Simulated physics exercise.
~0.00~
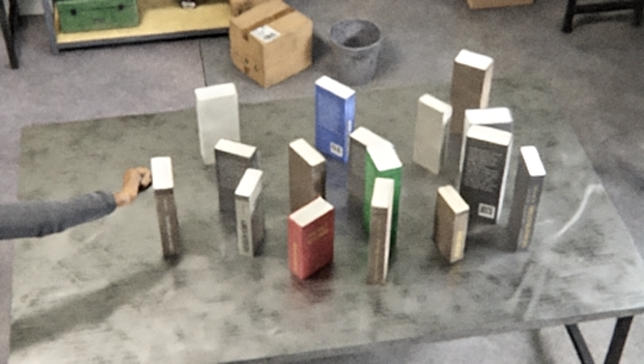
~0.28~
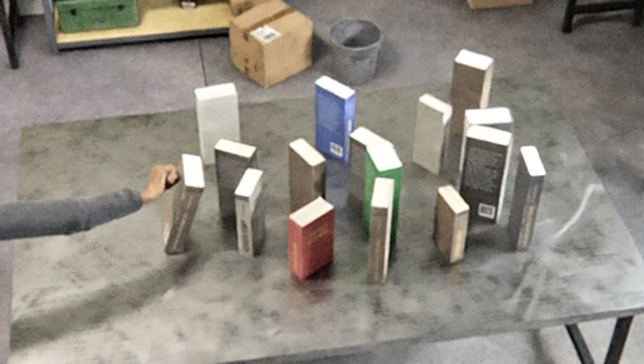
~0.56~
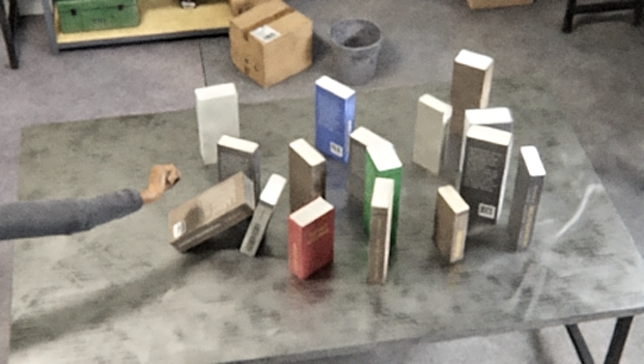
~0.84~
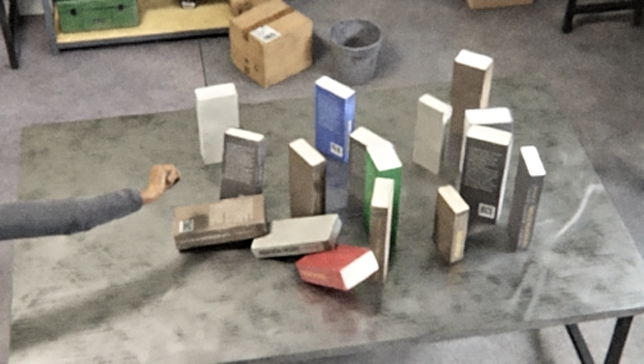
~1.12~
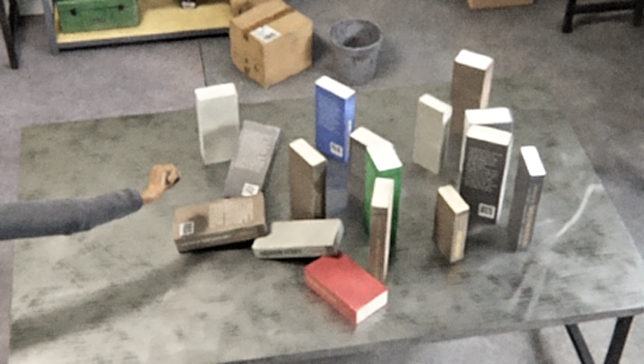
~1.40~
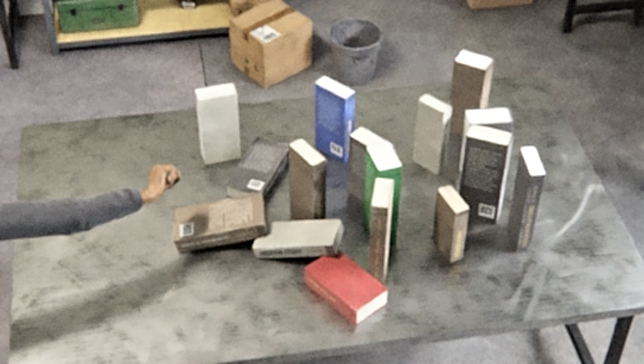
A hand tipped over a thick book at the left of a table of upright books, and it toppled rightward into its neighbours, knocking down a grey one, then the red one and a dark one behind, while the blue and green books stayed standing.
